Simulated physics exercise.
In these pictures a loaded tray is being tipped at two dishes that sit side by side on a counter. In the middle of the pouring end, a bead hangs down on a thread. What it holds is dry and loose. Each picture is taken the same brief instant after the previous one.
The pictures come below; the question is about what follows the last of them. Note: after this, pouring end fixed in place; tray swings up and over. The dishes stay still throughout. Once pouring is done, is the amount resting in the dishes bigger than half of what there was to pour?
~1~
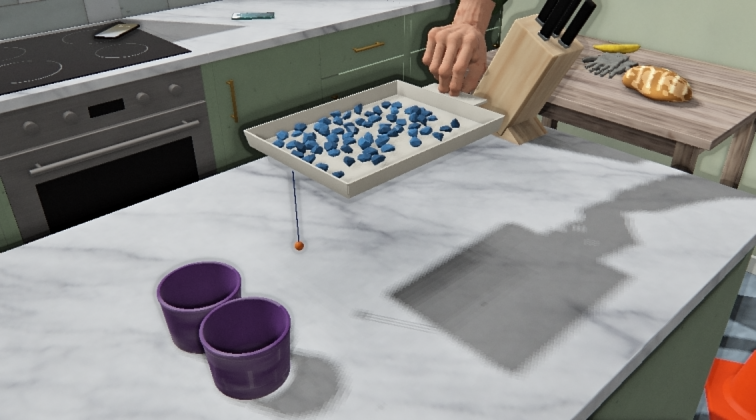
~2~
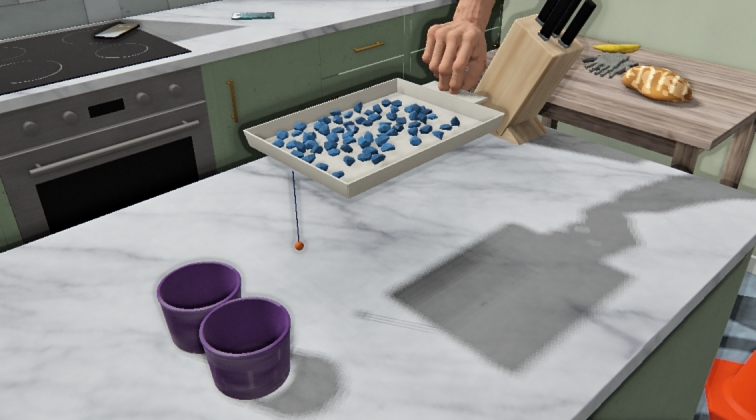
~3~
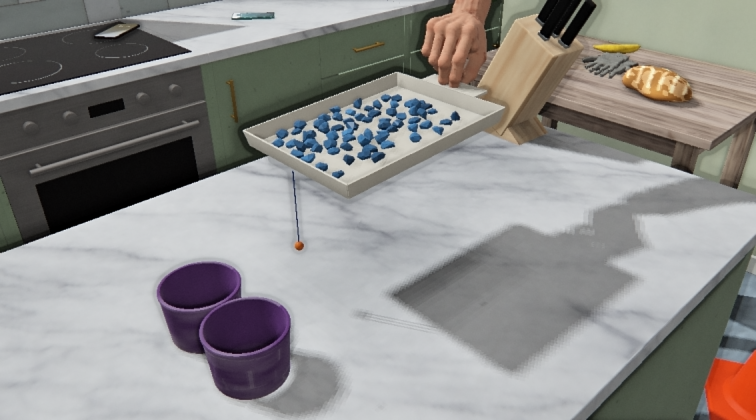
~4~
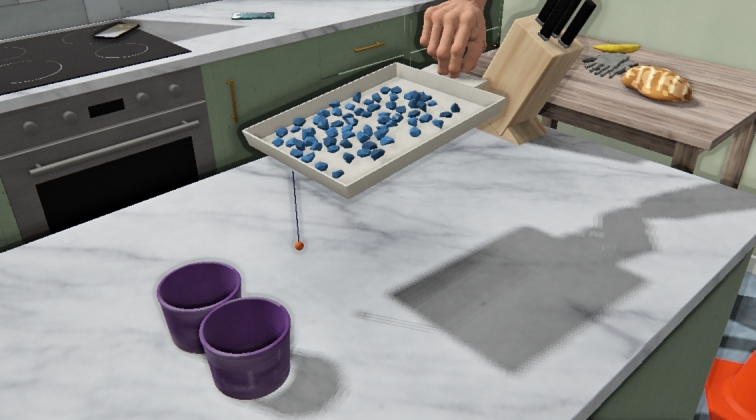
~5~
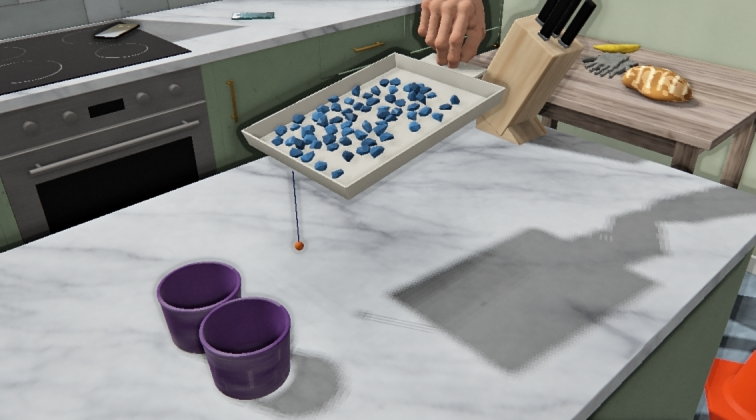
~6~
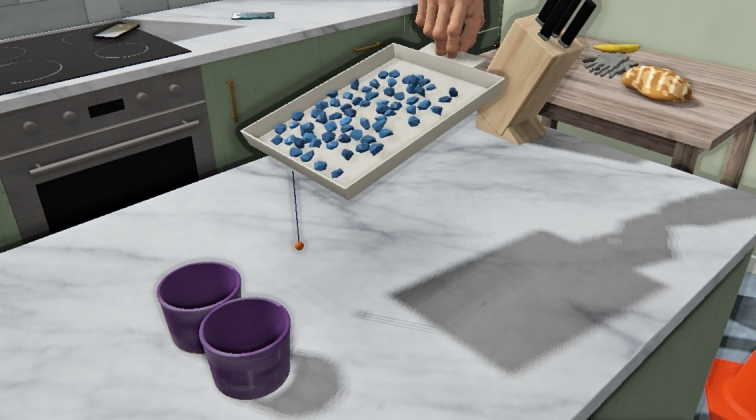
No, it is under half.
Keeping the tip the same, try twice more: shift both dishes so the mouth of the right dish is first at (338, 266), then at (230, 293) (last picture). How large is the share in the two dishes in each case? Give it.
First position: Some 0 %; second position: Some 20 %.
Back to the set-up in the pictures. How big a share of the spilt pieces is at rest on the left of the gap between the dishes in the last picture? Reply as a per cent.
Roughly 10 in a hundred.
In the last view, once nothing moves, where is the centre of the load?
Once nothing moves, the middle sits near (284, 332).
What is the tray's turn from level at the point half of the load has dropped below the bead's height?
About 100° of tilt.
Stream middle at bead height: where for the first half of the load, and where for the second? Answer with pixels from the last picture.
I'd place the first part at (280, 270) and the rest at (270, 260).
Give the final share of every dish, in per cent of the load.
In the left dish 0 per cent comes to rest, in the right dish 0 per cent.
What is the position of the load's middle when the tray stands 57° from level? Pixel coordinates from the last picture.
Close to (302, 149).
Just after the last frame, tray tipped steeply; almost all on the tray; about a tenth in the air.
A moment on, tray tipped right over; roughly half on the tray; just a few in the left dish; roughly a quarter outside both; roughly a quarter in the air.
Further on, tray tipped past a quarter turn; just a few in the right dish; just a few in the left dish; almost all outside both.
When it is over, tray tipped past a quarter turn; just a few in the right dish; just a few in the left dish; almost all outside both.
